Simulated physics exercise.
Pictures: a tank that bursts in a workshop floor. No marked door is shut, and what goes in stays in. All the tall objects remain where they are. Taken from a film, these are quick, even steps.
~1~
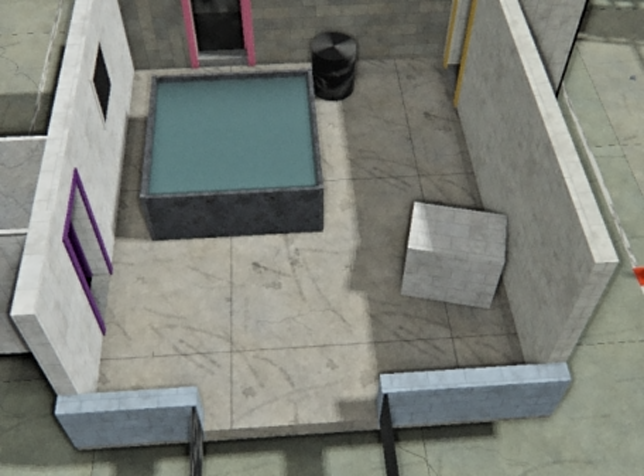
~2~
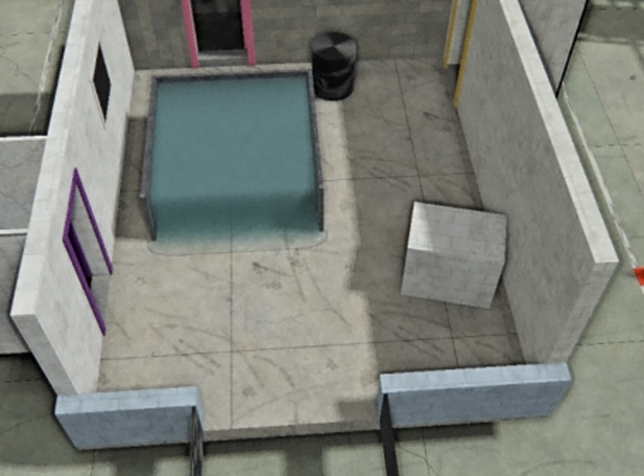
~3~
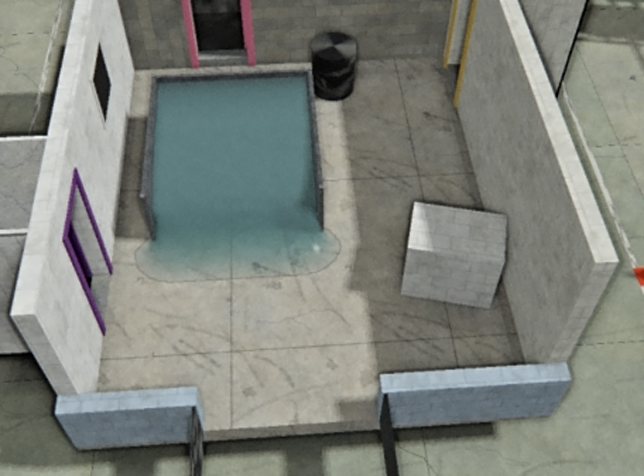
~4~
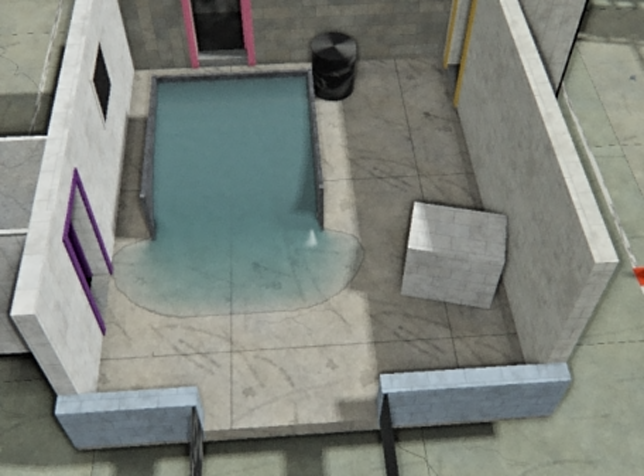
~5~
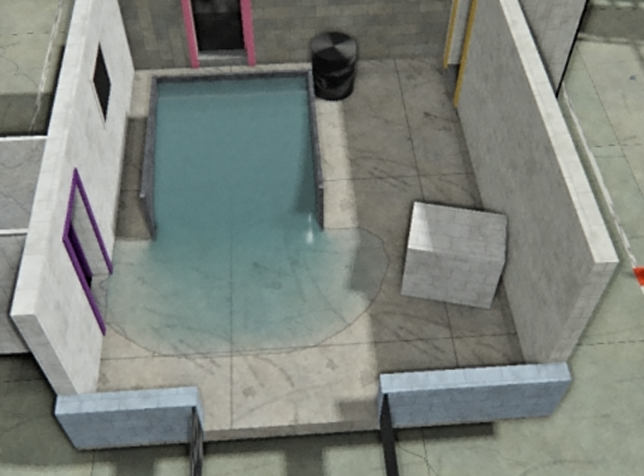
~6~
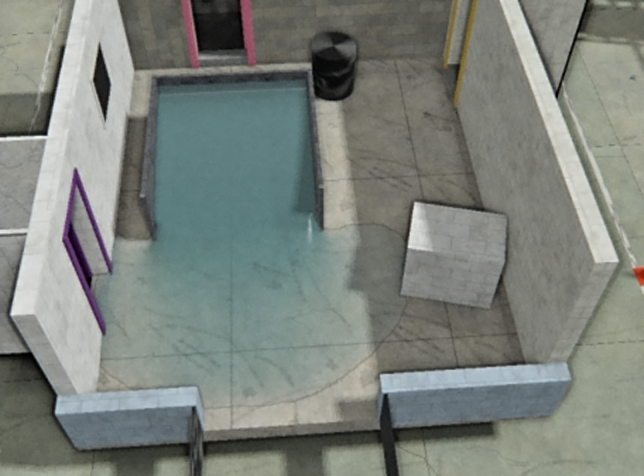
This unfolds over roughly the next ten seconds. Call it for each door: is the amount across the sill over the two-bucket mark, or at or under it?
My call: The purple door over the mark, the yellow door at or under the mark, the pink door at or under the mark.
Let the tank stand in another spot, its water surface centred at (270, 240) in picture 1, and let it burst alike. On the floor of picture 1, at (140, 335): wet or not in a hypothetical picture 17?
Outcome at that point: Waterlogged.
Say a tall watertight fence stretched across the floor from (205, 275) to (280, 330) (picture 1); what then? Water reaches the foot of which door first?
Answer: The purple-painted one.
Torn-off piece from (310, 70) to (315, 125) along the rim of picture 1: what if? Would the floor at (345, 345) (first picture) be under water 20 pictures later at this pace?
There: Free of water.
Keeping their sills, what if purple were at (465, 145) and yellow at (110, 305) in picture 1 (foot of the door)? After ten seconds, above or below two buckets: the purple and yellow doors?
So, the purple one doesn't reach the mark and the yellow one tops the limit.
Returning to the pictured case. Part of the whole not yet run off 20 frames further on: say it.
Estimate: Close to 62 %.
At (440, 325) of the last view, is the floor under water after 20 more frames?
By then I'd expect it to be inundated.
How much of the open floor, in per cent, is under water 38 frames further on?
65 %.
A moment on, water covers 45 % of the floor; the purple door over two buckets in, the yellow door not reached, the pink door not reached.
Next, water covers 45 % of the floor; the purple door far over two buckets in, the yellow door not reached, the pink door not reached.
Then, water covers 50 % of the floor; the purple door far over two buckets in, the yellow door not reached, the pink door not reached.
Later, water covers 65 % of the floor; the purple door far over two buckets in, the yellow door wet at the sill, nothing in, the pink door not reached.
In the end, water covers 95 % of the floor; the purple door far over two buckets in, the yellow door wet at the sill, nothing in, the pink door wet at the sill, nothing in.
